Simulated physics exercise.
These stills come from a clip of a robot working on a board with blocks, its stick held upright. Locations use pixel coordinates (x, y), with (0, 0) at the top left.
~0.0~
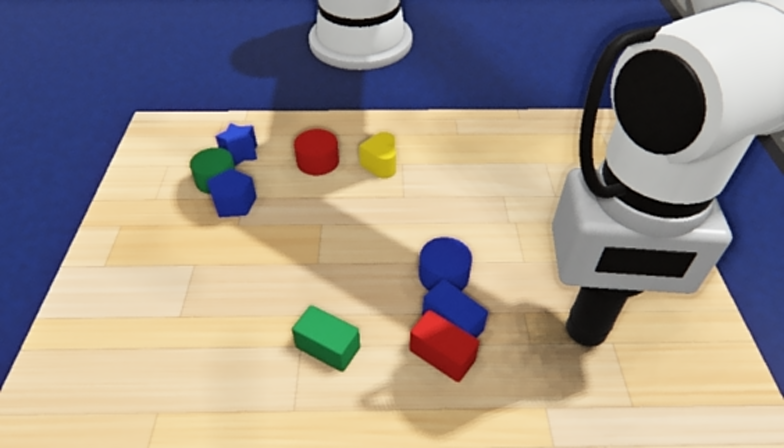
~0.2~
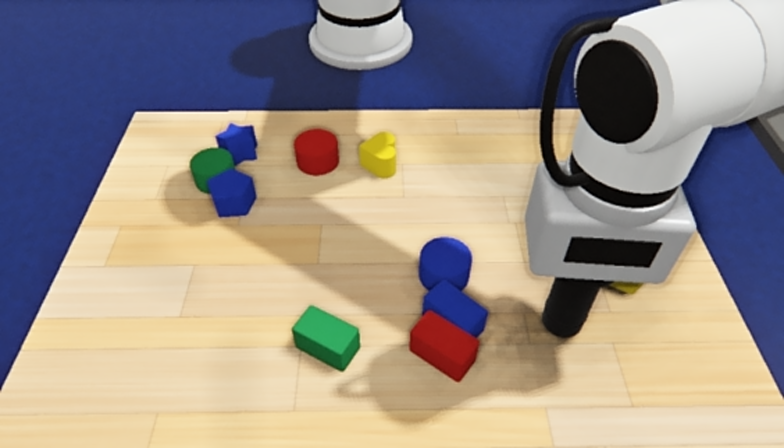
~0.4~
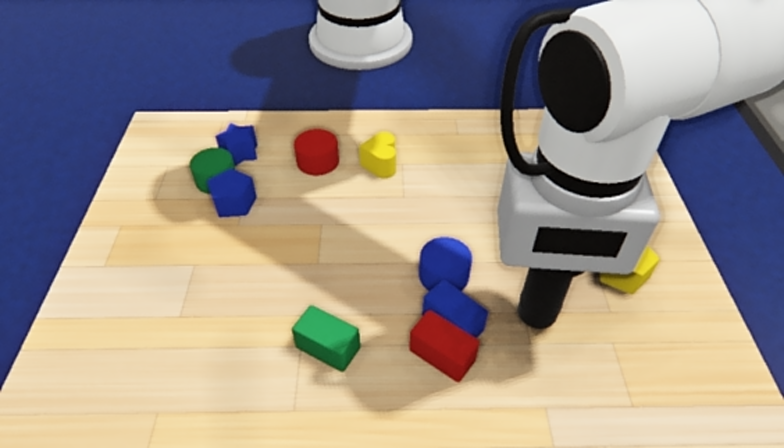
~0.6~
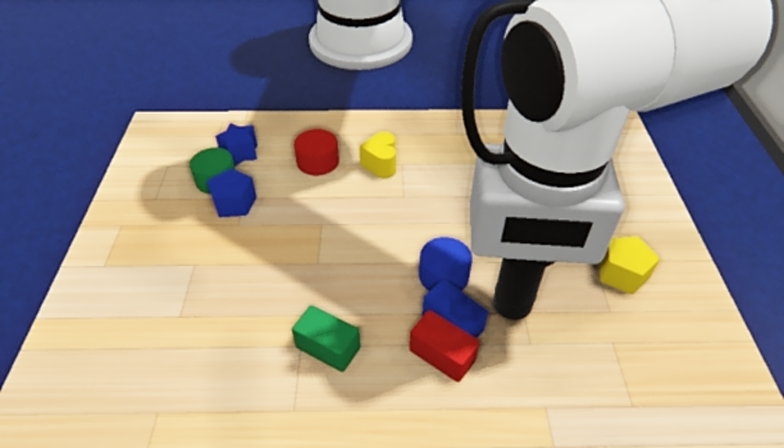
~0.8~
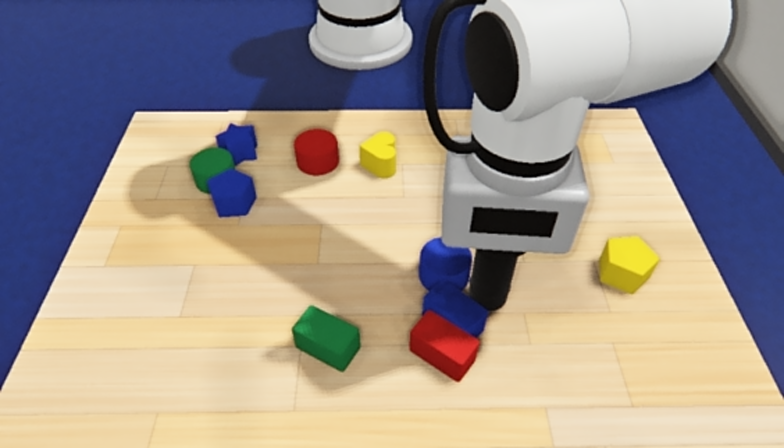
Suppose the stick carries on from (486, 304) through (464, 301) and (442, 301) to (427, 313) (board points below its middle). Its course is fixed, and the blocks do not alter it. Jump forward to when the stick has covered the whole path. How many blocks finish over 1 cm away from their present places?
Blocks moved: Three or more.
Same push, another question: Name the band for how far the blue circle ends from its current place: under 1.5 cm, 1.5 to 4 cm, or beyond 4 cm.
1.5 to 4 cm.
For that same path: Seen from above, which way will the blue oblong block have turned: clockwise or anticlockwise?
Seen from above, counterclockwise.
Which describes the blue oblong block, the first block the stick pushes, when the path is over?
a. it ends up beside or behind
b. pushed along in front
b
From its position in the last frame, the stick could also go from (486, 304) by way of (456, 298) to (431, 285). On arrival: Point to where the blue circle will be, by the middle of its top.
The top centre is at (417, 232).
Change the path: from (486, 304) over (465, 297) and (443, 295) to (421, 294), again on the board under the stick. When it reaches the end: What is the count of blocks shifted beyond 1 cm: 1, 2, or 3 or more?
Going by the path, two blocks will move.
What follows on the original path. Halfway along, stick (454, 292); red oblong block (441, 338), turned 15° anticlockwise; blue circle (432, 248); blue oblong block (439, 306), turned 20° anticlockwise.
At the end, stick (428, 306); green oblong block unmoved; red oblong block (436, 357), turned 35° anticlockwise; blue circle (429, 246); blue oblong block (418, 326), turned 45° anticlockwise.
